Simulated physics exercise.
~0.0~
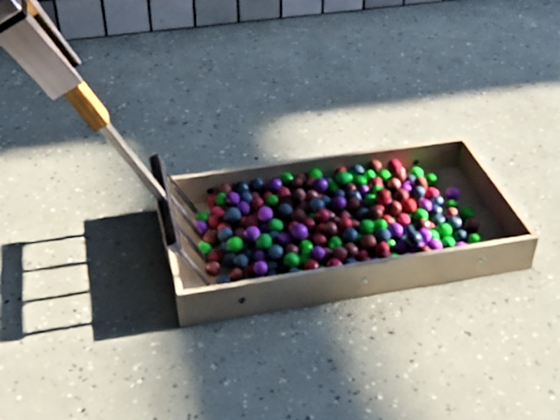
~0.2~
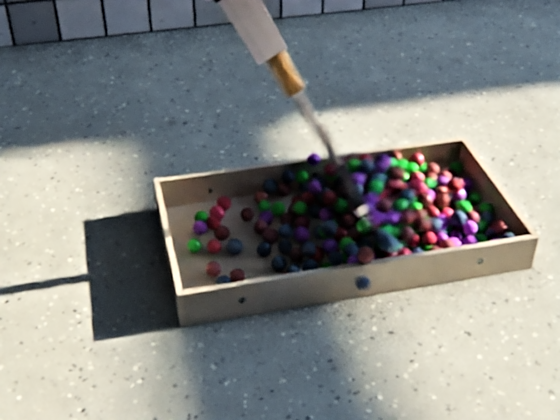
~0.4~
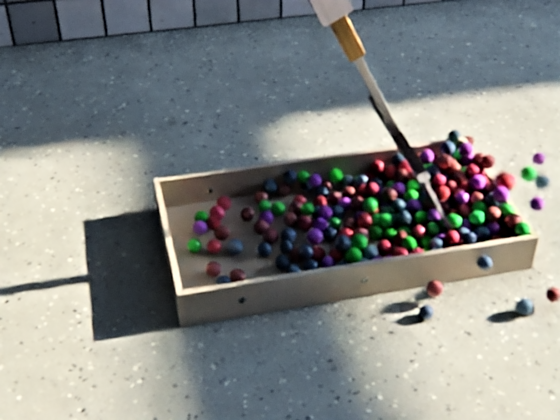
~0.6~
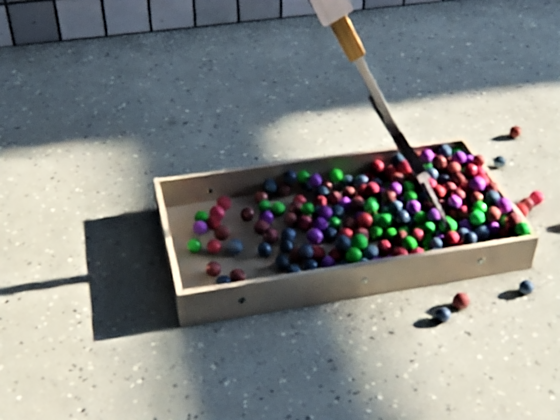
Robot arm raking colourful round sweets rightward through a shallow tin, heaping them at the far end and spilling several onto the speckled surface.
